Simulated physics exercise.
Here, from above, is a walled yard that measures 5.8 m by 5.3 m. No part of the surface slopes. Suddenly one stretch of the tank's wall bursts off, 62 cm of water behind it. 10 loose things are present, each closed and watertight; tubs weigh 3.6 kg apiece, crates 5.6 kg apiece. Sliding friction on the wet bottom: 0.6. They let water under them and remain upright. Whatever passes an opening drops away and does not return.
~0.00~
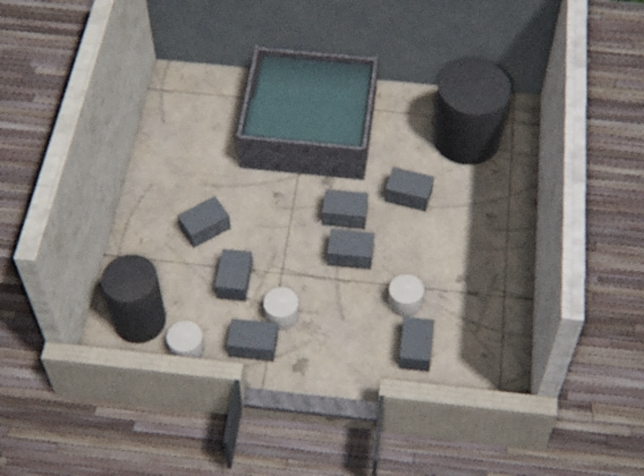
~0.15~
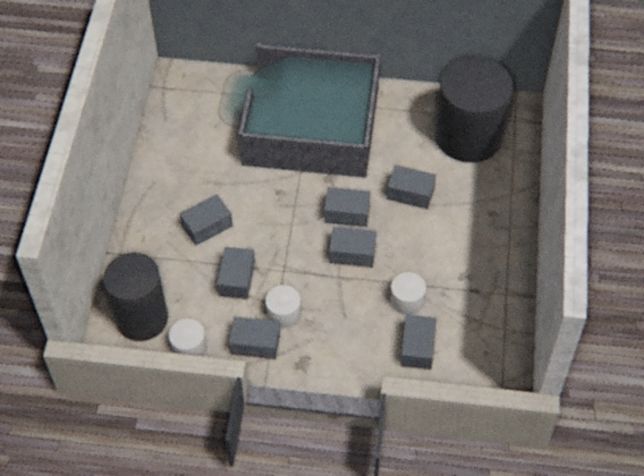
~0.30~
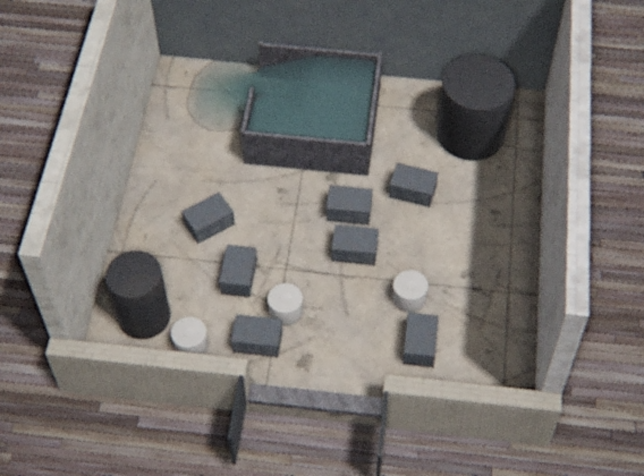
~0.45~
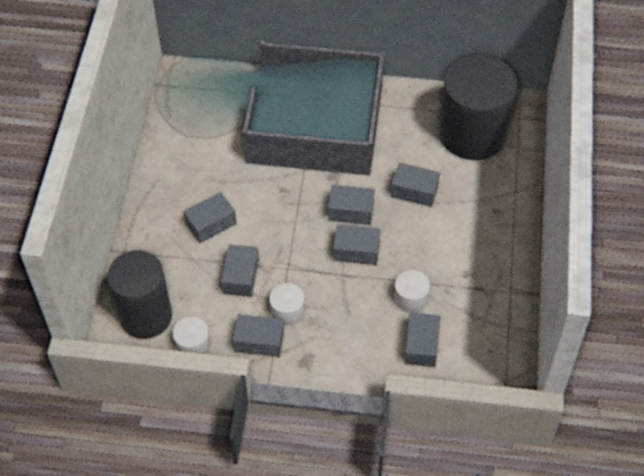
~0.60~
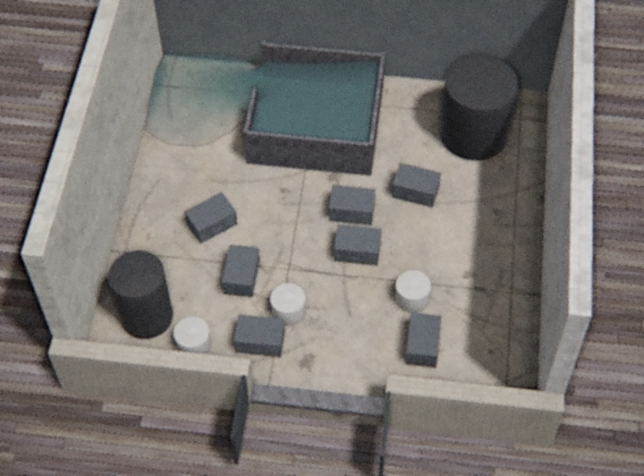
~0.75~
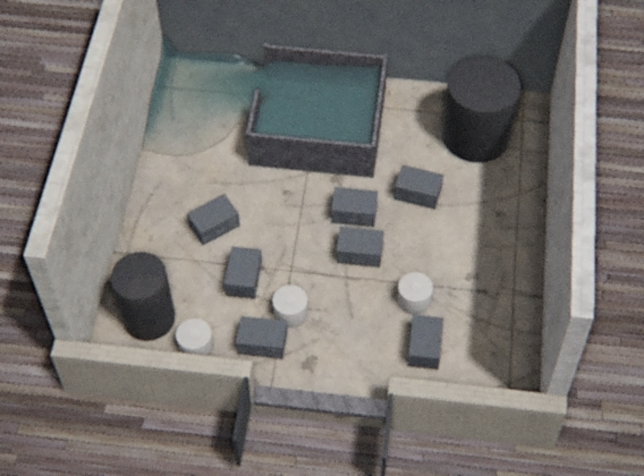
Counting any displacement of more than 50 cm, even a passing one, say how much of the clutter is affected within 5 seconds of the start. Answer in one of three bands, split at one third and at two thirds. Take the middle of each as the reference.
One to two thirds.
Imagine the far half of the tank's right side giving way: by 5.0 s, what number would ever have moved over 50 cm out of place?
5.
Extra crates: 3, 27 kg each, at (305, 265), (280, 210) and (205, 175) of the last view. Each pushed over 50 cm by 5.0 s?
Check, in order - not exceeded, not exceeded, exceeded.
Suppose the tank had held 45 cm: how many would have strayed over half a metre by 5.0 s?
Result: 3.
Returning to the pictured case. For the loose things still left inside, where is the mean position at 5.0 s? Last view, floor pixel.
The centre is close to (378, 304).
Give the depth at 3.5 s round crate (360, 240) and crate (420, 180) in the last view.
Depth approx. 1 cm / 0 cm.
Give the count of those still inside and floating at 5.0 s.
At that moment it comes to 5.
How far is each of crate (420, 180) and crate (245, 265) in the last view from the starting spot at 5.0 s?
Taking them in turn, I get 0 cm for the first and 150 cm for the second.
After 1.1 s 0 of 10 are over 50 cm from their spots; 0 afloat.
After 2.2 s 0 of 10 are over 50 cm from their spots; 0 afloat.
After 3.5 s 2 of 10 are over 50 cm from their spots; 3 afloat.
After 5.0 s 5 of 10 are over 50 cm from their spots, and 5 have been at some point; 5 afloat.
